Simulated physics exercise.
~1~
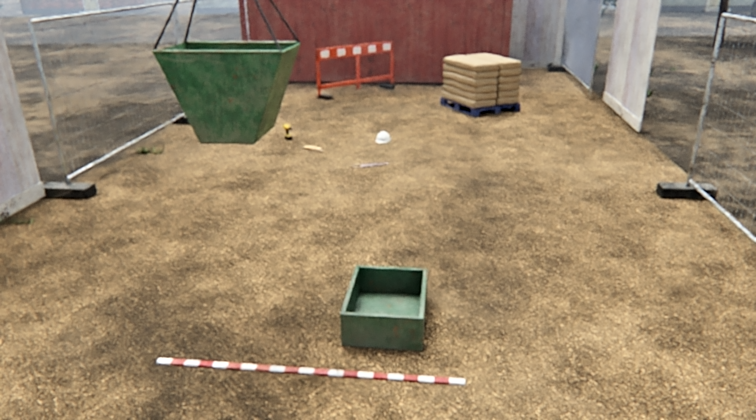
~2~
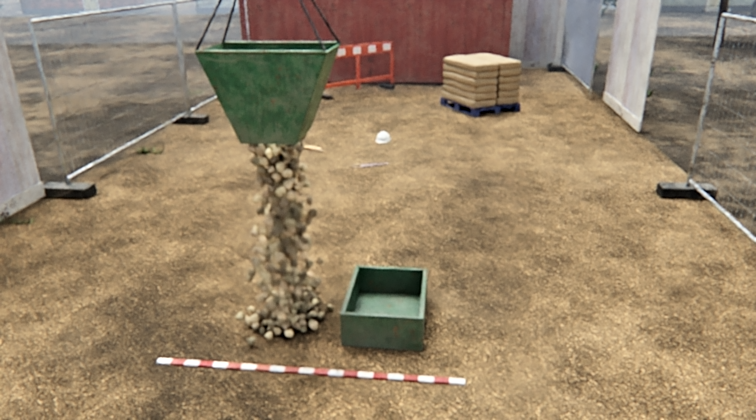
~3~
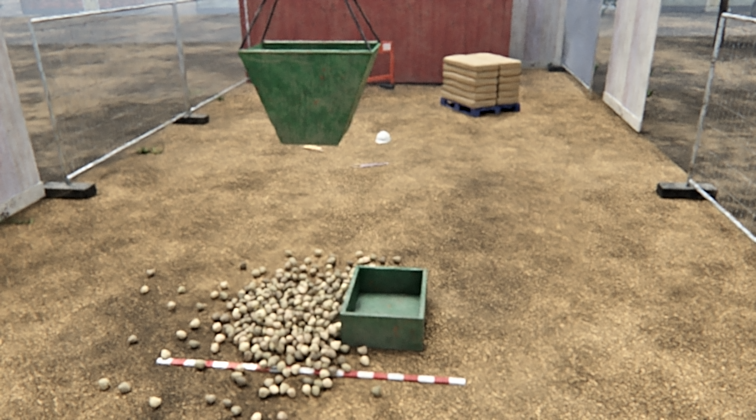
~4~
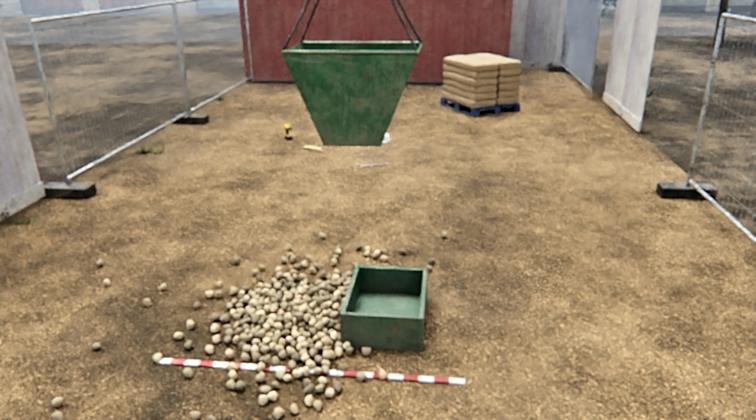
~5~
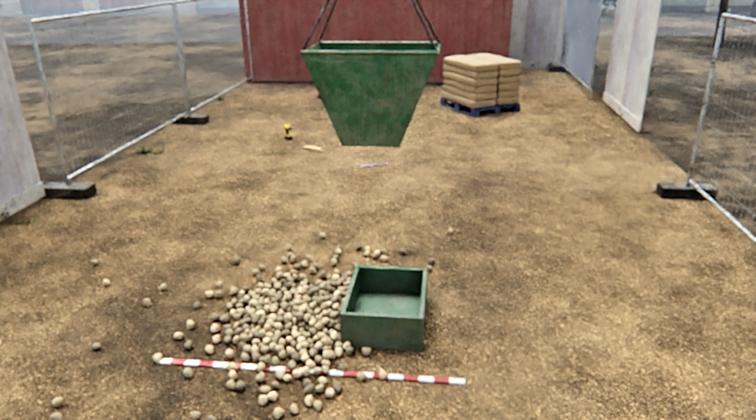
A green skip glides right and drops round stones that pile beside an empty bin.
